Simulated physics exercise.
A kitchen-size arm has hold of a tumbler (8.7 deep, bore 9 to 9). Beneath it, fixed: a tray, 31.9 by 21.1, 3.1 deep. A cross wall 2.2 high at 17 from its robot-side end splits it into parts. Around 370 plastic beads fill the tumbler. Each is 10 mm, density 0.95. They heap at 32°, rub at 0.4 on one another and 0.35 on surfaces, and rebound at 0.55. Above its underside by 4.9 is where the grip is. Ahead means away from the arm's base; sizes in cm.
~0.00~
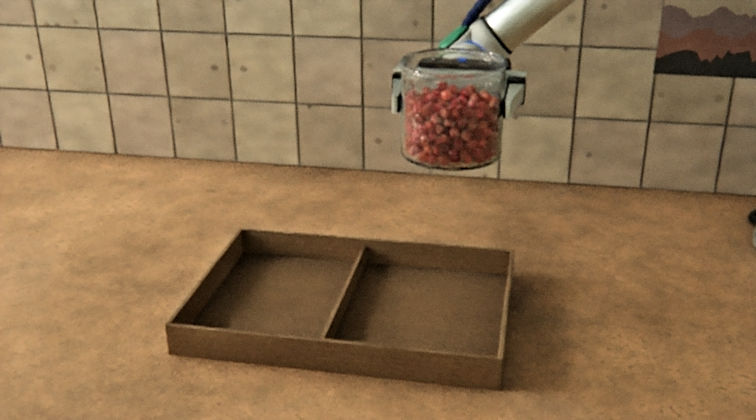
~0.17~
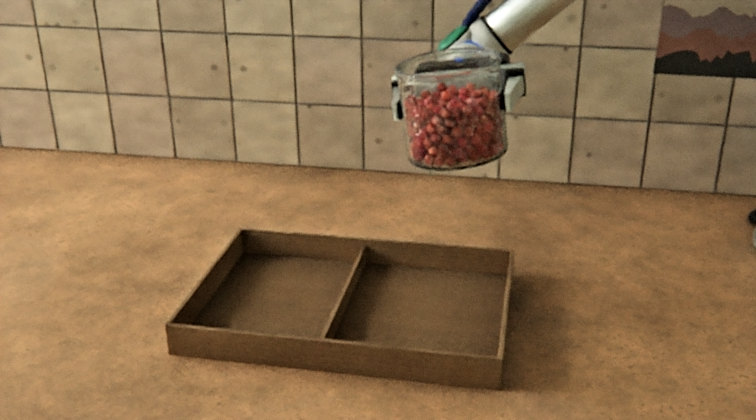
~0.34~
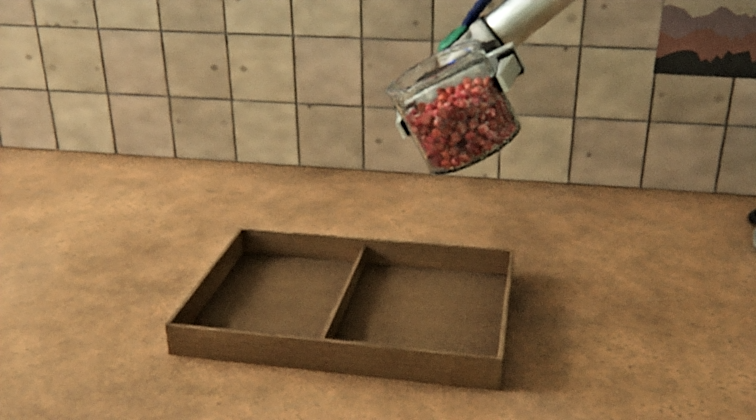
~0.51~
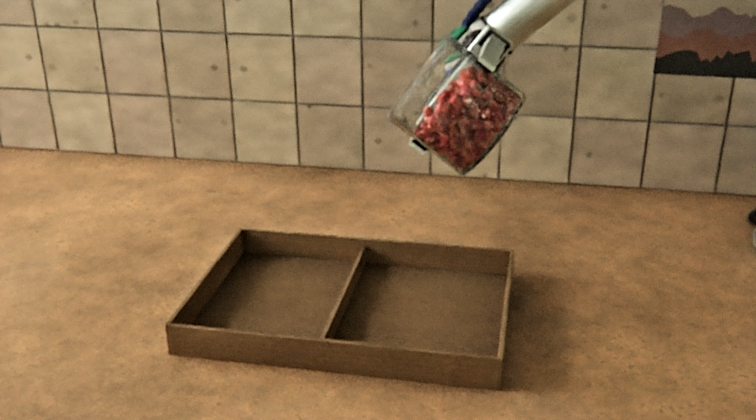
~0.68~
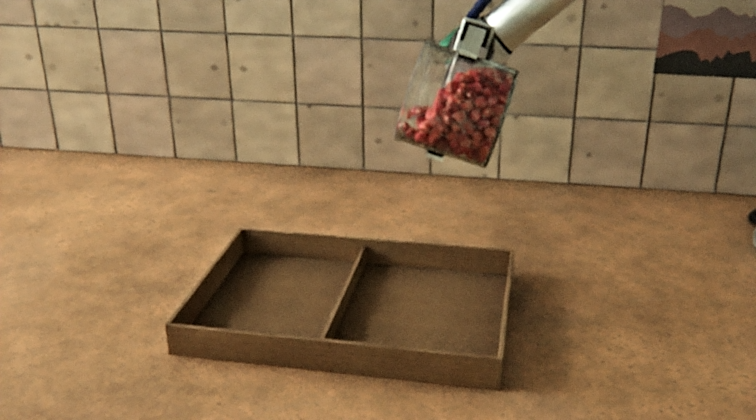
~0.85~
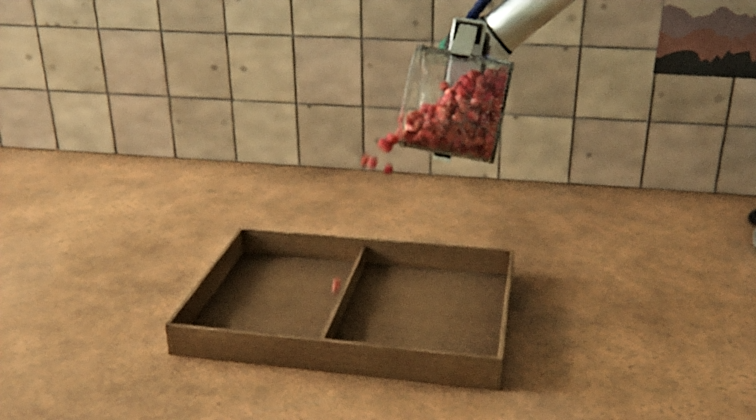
The clip opens on a robot arm holding a clear tumbler of red beads upright above a wooden tray with two compartments. The arm tilts the tumbler steadily to the left until it lies nearly sideways, the beads shifting toward its mouth, and a few drop out above the tray's left part.
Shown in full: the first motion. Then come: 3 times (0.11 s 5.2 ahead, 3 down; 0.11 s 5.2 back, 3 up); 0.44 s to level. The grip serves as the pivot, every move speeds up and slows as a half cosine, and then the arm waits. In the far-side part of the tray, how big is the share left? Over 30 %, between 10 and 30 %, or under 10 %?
Over 30 %.
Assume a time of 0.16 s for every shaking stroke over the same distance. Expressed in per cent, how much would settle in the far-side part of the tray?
That would give around 40 per cent.
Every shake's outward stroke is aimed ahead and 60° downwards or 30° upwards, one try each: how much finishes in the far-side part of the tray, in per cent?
Near 40 and 85 percent respectively.
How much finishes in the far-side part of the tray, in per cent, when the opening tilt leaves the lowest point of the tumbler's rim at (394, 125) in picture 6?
30 percent or so.
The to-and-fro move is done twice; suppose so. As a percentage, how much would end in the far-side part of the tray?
45 %.
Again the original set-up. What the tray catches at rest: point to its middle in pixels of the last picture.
Centre estimate: About (269, 295).
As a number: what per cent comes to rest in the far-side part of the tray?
I'd guess near 55 per cent.
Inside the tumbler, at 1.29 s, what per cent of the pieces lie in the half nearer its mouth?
Near 70 %.
After 1.29 s, tilted 82° forward, highest piece 24 above the table; 152 in the tumbler, 141 in the far-side part, 20 in the robot-side part, 4 on the table or floor, 56 in flight or on a rim.
After 1.73 s, tilted 41° forward, highest piece 24 above the table; 198 in the far-side part, 96 in the tumbler, 49 in the robot-side part, 26 on the table or floor, 4 in flight or on a rim.
After 2.15 s, level, highest piece 23 above the table; 201 in the far-side part, 96 in the tumbler, 50 in the robot-side part, 26 on the table or floor.
After 3.20 s, level, highest piece 23 above the table; 201 in the far-side part, 96 in the tumbler, 50 in the robot-side part, 26 on the table or floor.
At rest, 201 in the far-side part, 96 in the tumbler, 50 in the robot-side part, 26 on the table or floor. That is 54 % in the far-side part of the tray.
